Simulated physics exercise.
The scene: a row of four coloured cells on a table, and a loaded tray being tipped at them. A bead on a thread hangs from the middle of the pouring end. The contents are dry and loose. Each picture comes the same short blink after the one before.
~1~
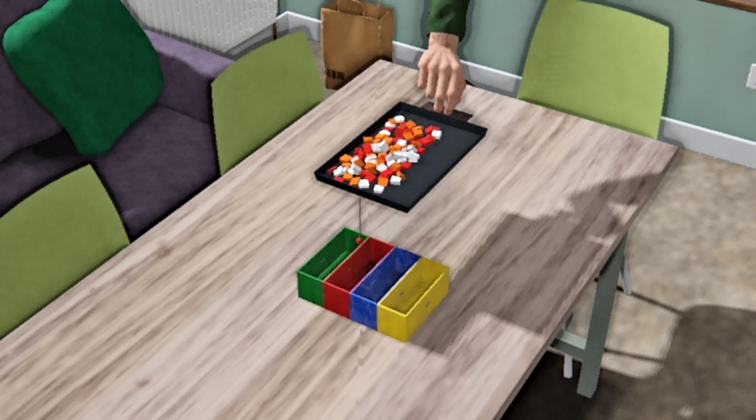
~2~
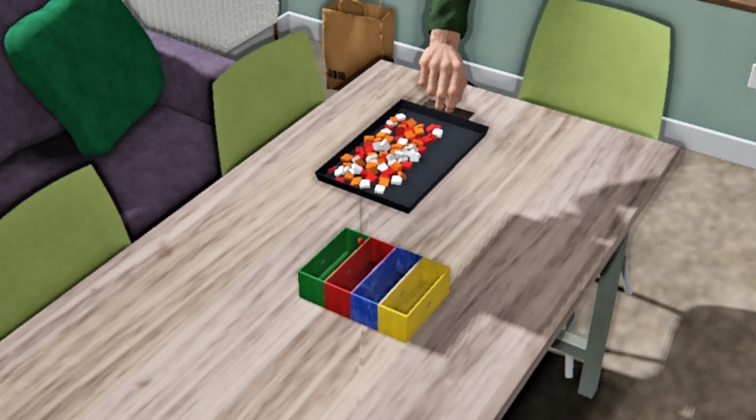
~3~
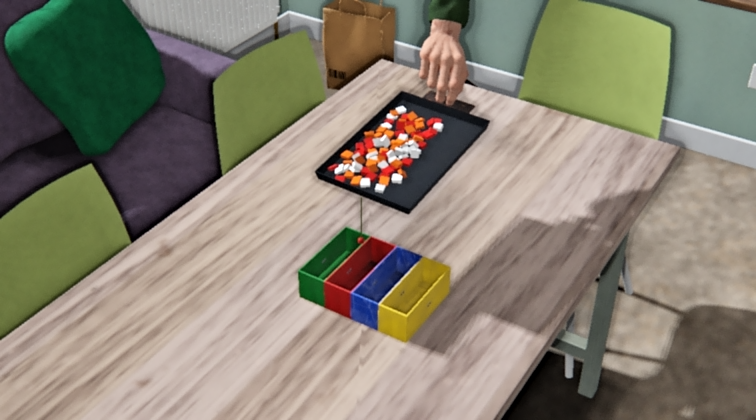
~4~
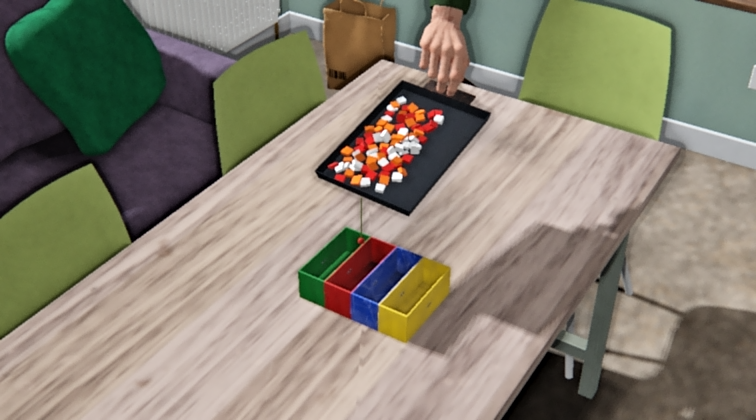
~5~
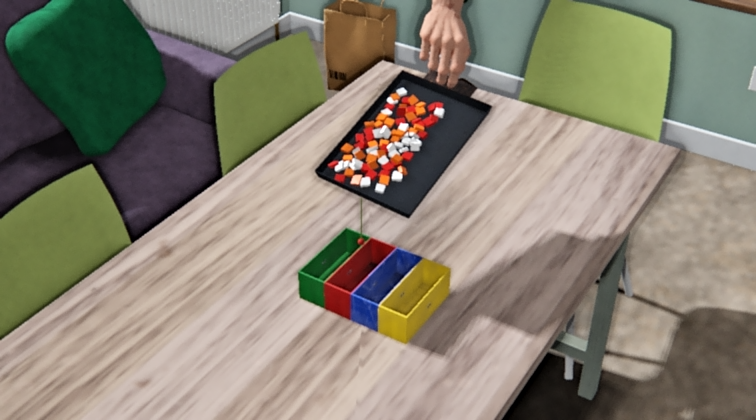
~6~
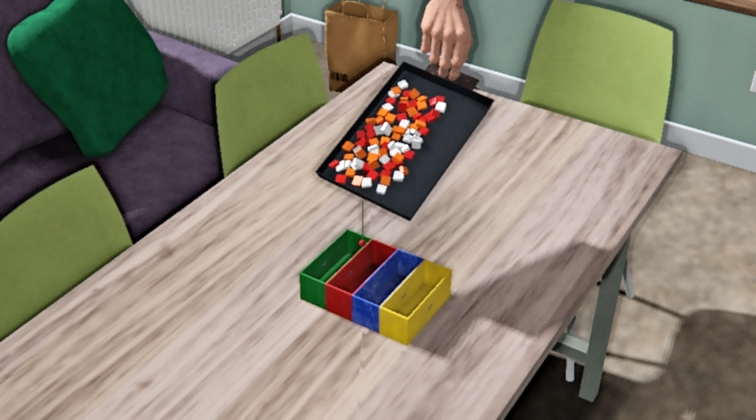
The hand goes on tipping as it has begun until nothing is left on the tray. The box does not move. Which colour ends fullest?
Fullest: The blue cell.
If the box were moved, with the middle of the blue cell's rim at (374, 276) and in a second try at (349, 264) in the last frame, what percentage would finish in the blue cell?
In turn 40 and 10 in a hundred.
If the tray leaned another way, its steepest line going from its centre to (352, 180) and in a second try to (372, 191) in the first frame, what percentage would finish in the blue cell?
Near 0 % and 20 %.
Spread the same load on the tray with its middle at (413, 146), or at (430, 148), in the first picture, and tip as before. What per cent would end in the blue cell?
First some 60, then 60 per cent.
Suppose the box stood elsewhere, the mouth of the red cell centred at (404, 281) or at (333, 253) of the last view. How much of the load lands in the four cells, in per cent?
About 90 and 70 per cent.
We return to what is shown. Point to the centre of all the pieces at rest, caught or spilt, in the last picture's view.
Roughly at (388, 297).
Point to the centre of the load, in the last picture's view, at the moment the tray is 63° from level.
At about (389, 190).
Soon after the last picture, tray tipped steeply; nearly all on the tray; a stray few falling or outside the box.
A little later, tray tipped past a quarter turn; about a quarter on the tray; about a third in the blue cell; a small part in the yellow cell; a small part in the red cell; about a quarter falling or outside the box.
Later still, tray tipped past a quarter turn; about half in the blue cell; about a quarter in the red cell; about a quarter in the yellow cell; a stray few in the green cell; a stray few falling or outside the box.
At rest, tray tipped past a quarter turn; about half in the blue cell; about a quarter in the red cell; about a quarter in the yellow cell; a stray few in the green cell; a stray few outside the box.
